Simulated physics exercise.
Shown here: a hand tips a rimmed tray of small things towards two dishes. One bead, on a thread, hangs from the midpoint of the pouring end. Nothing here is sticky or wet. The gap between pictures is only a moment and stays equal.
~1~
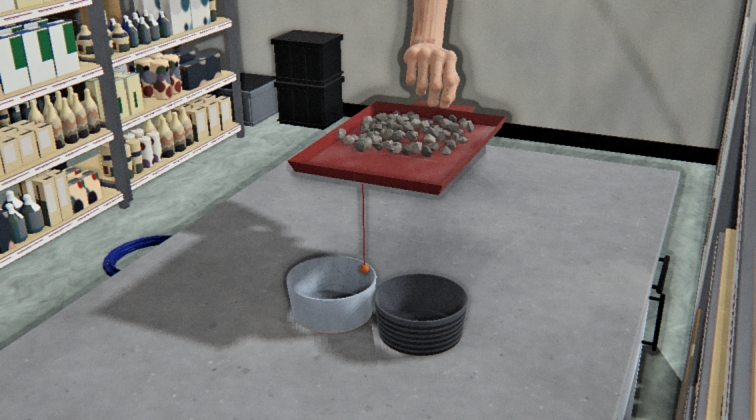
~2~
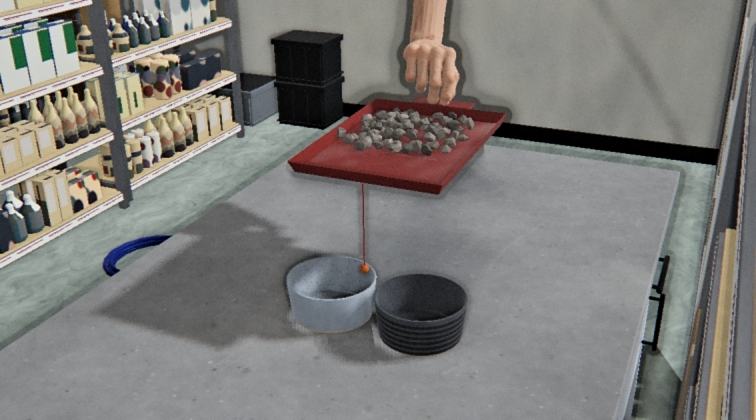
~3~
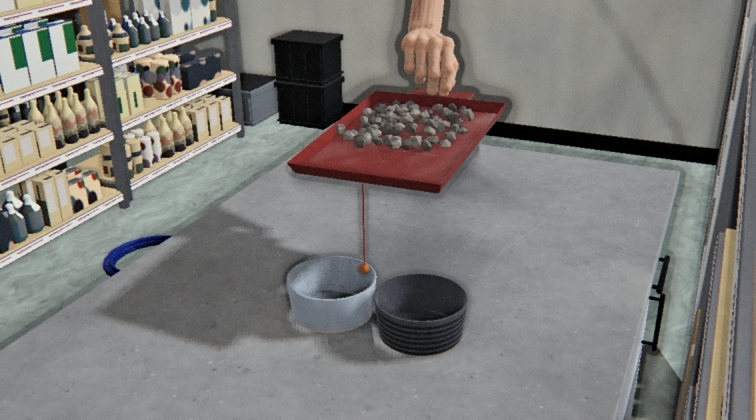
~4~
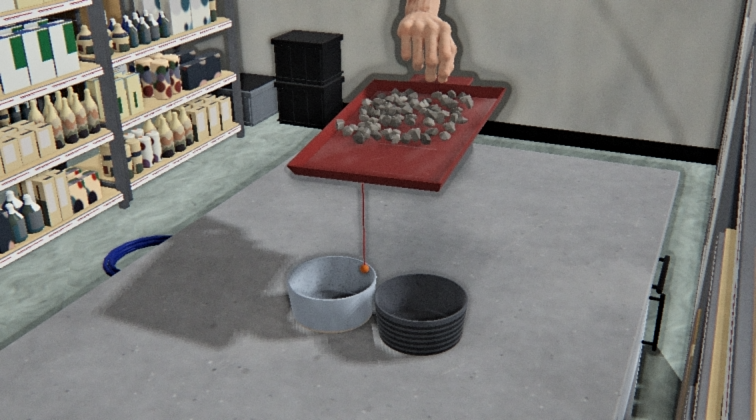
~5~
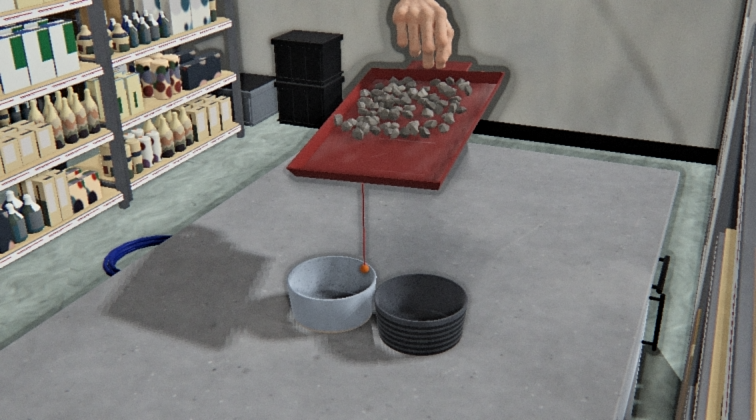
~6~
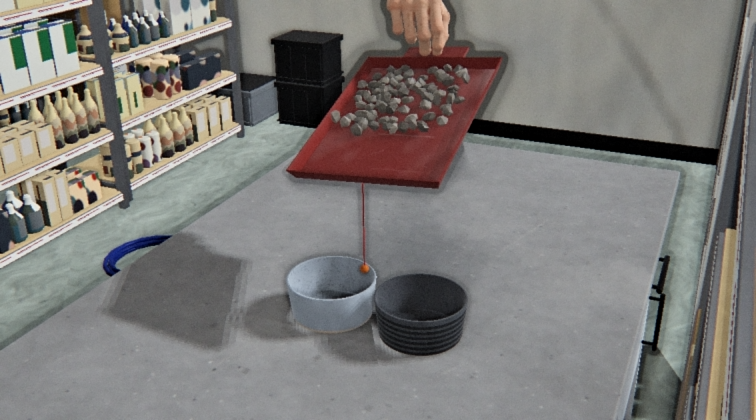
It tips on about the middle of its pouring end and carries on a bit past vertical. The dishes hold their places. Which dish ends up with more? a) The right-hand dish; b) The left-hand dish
Option b: The left-hand dish.
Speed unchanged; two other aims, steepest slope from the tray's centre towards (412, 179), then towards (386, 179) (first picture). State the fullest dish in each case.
Case one: The dish to the right. Case two: The dish to the right.
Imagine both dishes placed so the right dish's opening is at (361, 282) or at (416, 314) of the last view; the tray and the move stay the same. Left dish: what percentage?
It would be roughly 40 per cent, followed by roughly 50 per cent.
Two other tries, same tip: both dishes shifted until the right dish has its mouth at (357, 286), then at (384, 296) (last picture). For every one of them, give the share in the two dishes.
Roughly 60 %, then roughly 70 %.
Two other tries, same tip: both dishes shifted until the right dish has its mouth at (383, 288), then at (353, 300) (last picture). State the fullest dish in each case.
The first time it's the left-side dish, the second time it's the left-side dish.
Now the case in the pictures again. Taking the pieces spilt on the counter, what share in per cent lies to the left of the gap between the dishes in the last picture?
About 100 percent.
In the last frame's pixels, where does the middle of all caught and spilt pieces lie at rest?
Close to (299, 328) in the last view.
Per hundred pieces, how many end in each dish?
Estimate - left dish 40 percent, right dish 0 percent.
Soon after the last picture, tray tipped steeply; about two thirds on the tray; a stray few in the left dish; a stray few outside both; about a third in the air.
A little later, tray tipped past a quarter turn; about a third in the left dish; about half outside both; a small part in the air.
Later still, tray tipped past a quarter turn; about a third in the left dish; about two thirds outside both.
At rest, tray tipped past a quarter turn; none in the right dish; about a third in the left dish; about two thirds outside both.
